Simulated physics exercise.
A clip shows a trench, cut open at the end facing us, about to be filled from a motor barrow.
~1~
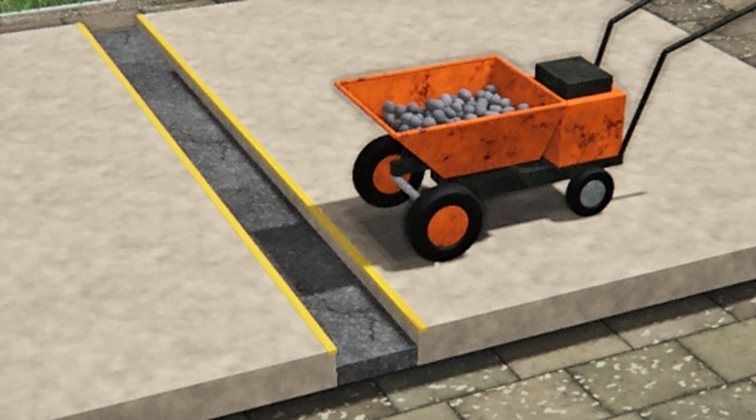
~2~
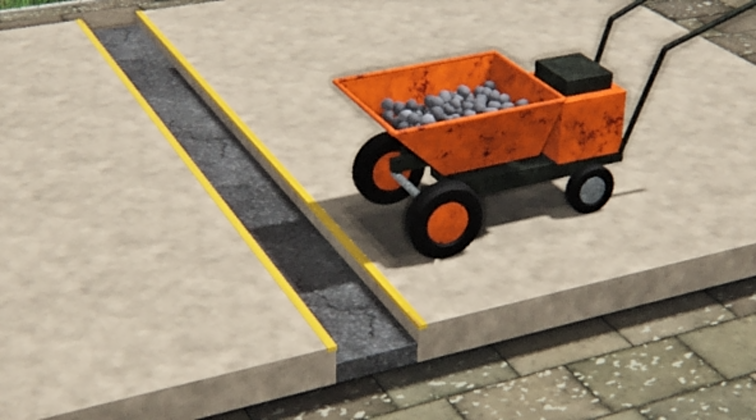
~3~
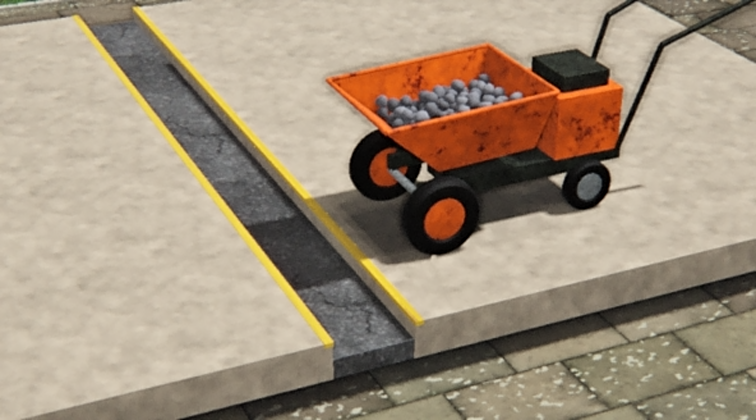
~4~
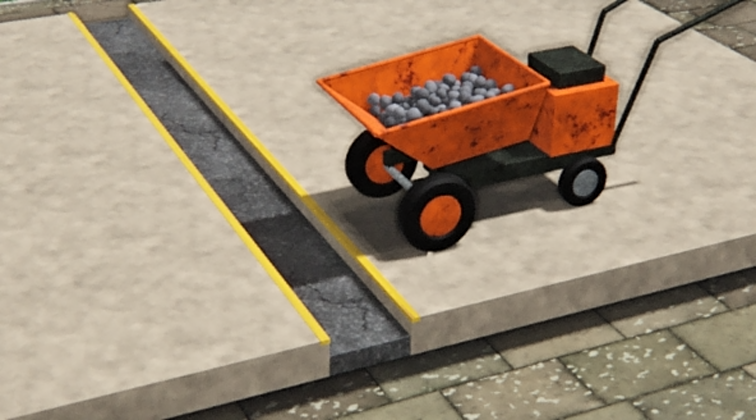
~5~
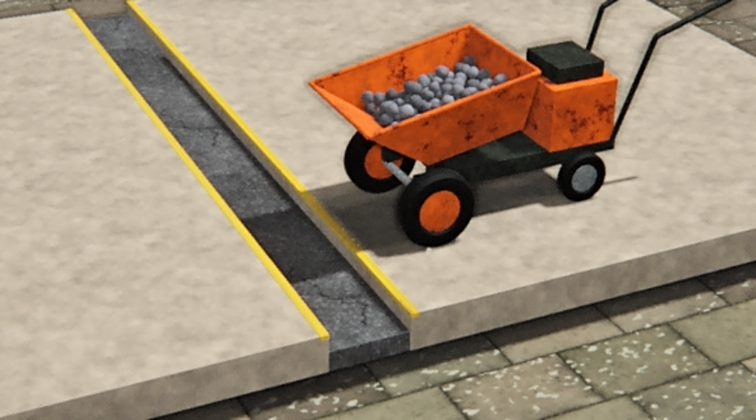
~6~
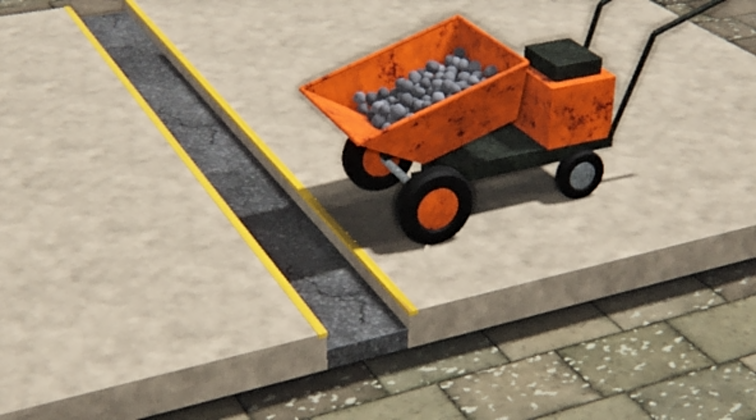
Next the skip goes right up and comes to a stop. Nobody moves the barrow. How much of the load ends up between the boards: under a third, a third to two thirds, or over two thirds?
A third to two thirds.
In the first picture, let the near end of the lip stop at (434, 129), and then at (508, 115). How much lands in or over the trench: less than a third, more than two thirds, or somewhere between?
Try one, over two thirds; try two, under a third.
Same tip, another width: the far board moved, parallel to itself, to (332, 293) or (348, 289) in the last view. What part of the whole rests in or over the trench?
Roughly 10 per cent, then roughly 0 per cent.
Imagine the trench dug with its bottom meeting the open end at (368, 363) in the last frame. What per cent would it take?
The share comes out near 90 percent.
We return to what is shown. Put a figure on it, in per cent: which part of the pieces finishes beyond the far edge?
It works out to close to 20 per cent.
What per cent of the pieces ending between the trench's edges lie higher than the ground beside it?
Estimate: Close to 20 in a hundred.
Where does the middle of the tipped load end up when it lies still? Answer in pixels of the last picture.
The centre ends up roughly at (270, 244).
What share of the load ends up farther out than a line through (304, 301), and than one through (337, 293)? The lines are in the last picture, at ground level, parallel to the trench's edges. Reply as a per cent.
Some 20 and some 60 per cent, respectively.
Shortly afterwards, skip tipped steeply; the whole lot in the skip.
Next, skip tipped right over; near half in the skip; near half in or heaped over the trench; a little beyond it; only a few falling.
Some moments later, skip tipped right over; near a third in the skip; near half in or heaped over the trench; near a quarter beyond it.
In the end, skip tipped right over; near a third in the skip; near half in or heaped over the trench; near a quarter beyond it.
